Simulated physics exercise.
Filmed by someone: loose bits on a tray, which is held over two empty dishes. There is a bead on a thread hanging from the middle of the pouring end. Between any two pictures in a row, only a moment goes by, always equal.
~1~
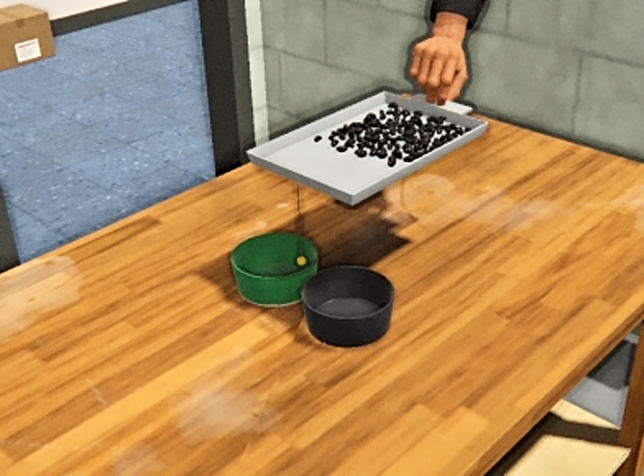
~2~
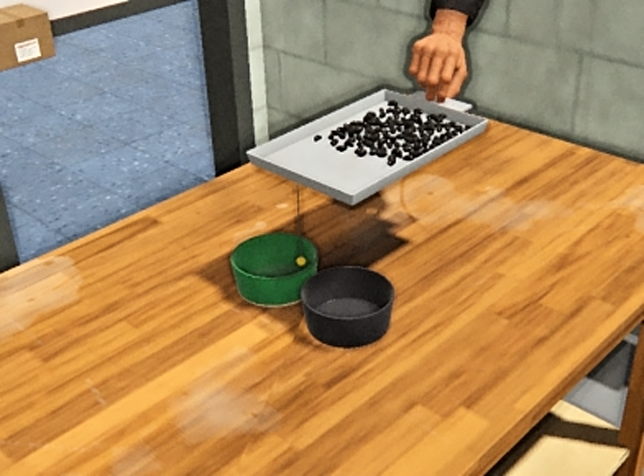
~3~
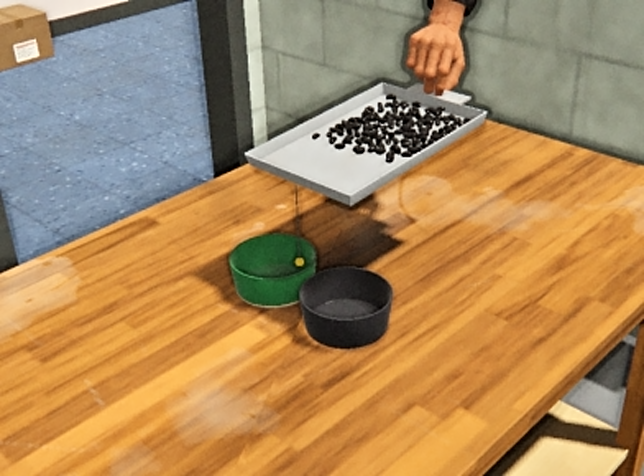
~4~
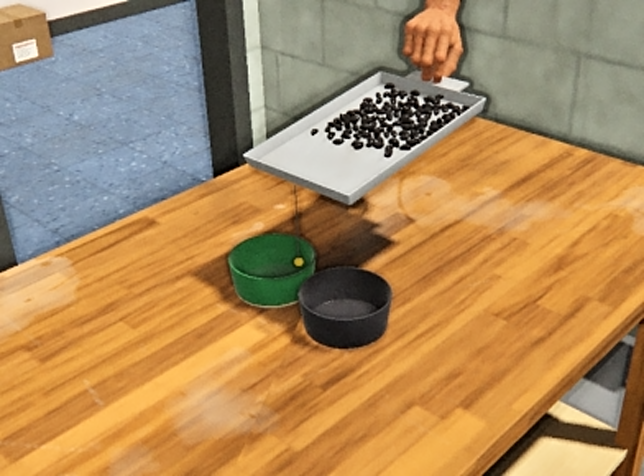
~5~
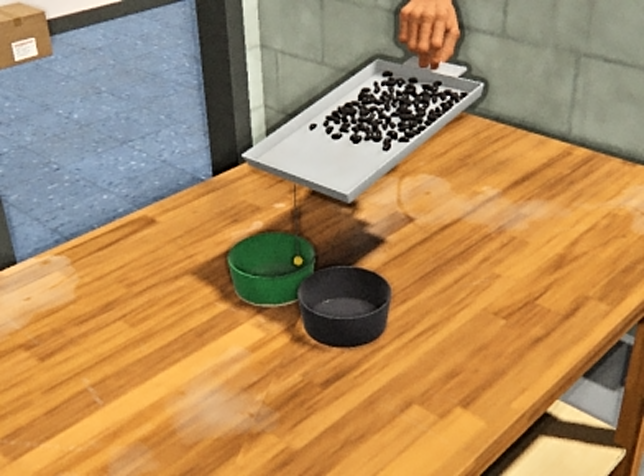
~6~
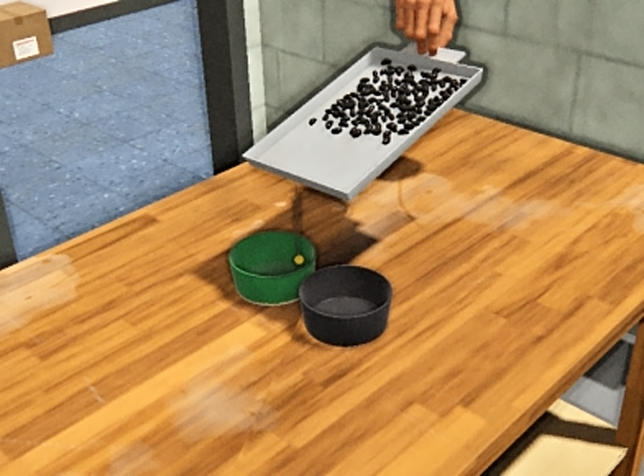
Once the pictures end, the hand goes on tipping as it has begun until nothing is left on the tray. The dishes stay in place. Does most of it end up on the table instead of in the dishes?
Most of the load will miss the dishes.
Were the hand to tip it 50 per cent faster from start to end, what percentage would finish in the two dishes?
Roughly 30 percent.
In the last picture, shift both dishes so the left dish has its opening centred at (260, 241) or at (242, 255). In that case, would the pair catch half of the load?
Result, first setup: A minority share; second setup: A majority share.
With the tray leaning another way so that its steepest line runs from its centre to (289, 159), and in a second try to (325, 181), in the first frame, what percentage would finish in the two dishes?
80 % and 40 %.
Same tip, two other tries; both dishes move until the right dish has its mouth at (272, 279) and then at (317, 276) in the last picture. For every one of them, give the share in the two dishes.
First some 60, then 30 per cent.
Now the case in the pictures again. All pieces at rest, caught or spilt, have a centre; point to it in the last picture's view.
(240, 313).
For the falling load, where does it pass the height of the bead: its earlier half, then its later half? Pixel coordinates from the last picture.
Initially about (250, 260); subsequently about (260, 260).
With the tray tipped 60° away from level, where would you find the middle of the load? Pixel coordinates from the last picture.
Roughly at (285, 158).
Soon, tray tipped steeply; nearly all on the tray; a small part in the air.
A while on, tray tipped right over; about half on the tray; a stray few in the right dish; a small part in the left dish; about a third outside both; a stray few in the air.
Towards the end, tray tipped past a quarter turn; a small part in the right dish; about a quarter in the left dish; about two thirds outside both.
Finally, tray tipped past a quarter turn; a small part in the right dish; about a quarter in the left dish; about two thirds outside both.
